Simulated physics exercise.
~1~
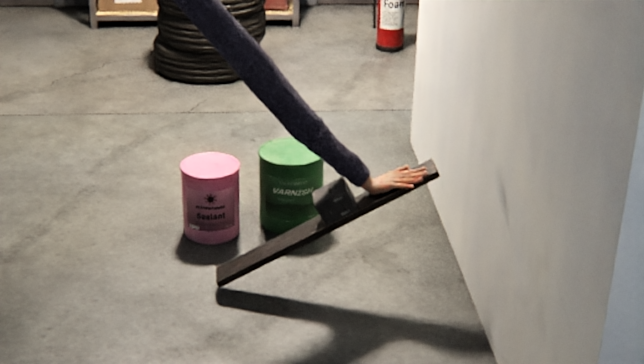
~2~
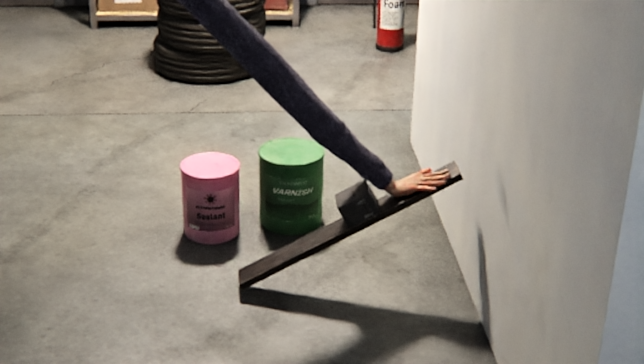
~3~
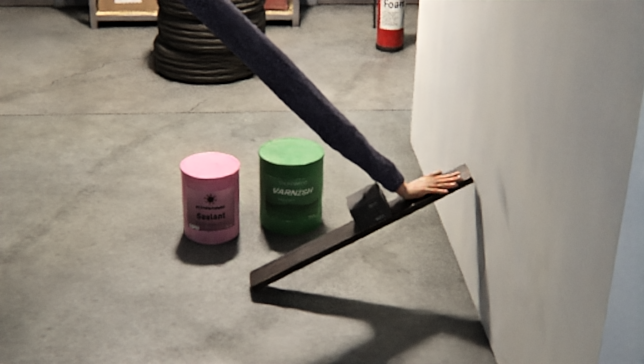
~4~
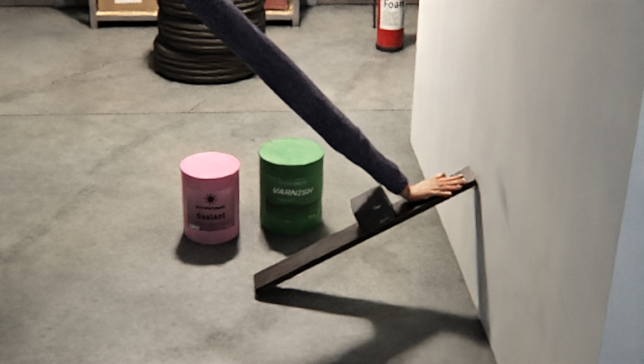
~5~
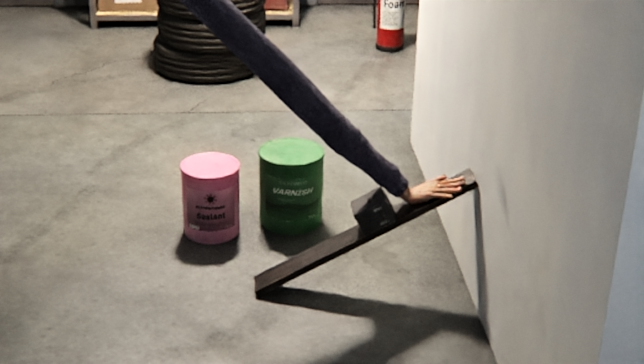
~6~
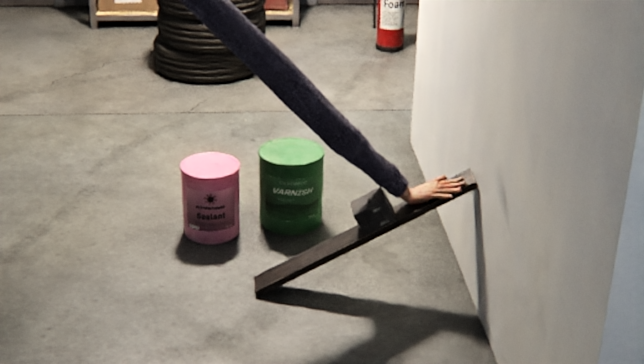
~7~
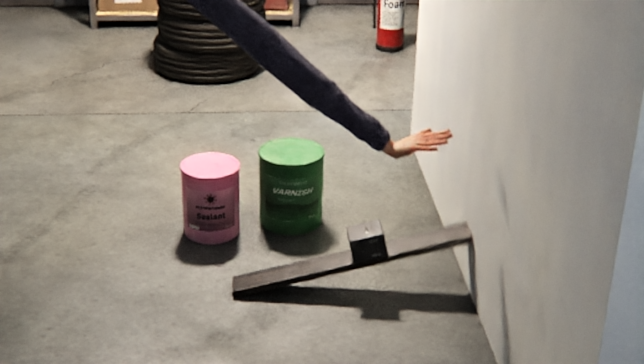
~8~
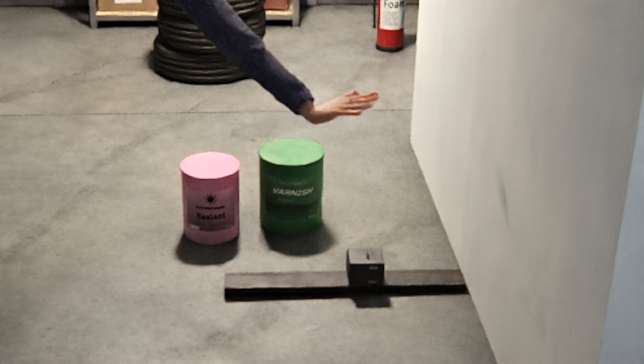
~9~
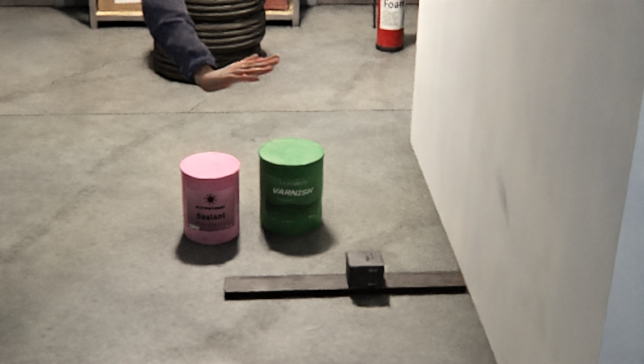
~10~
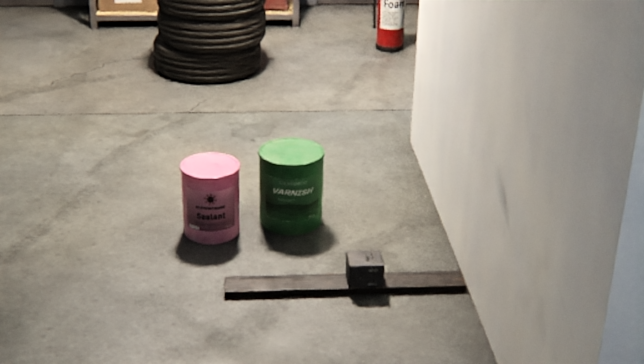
A black plank leaned against the wall by a hand slides down flat once released.
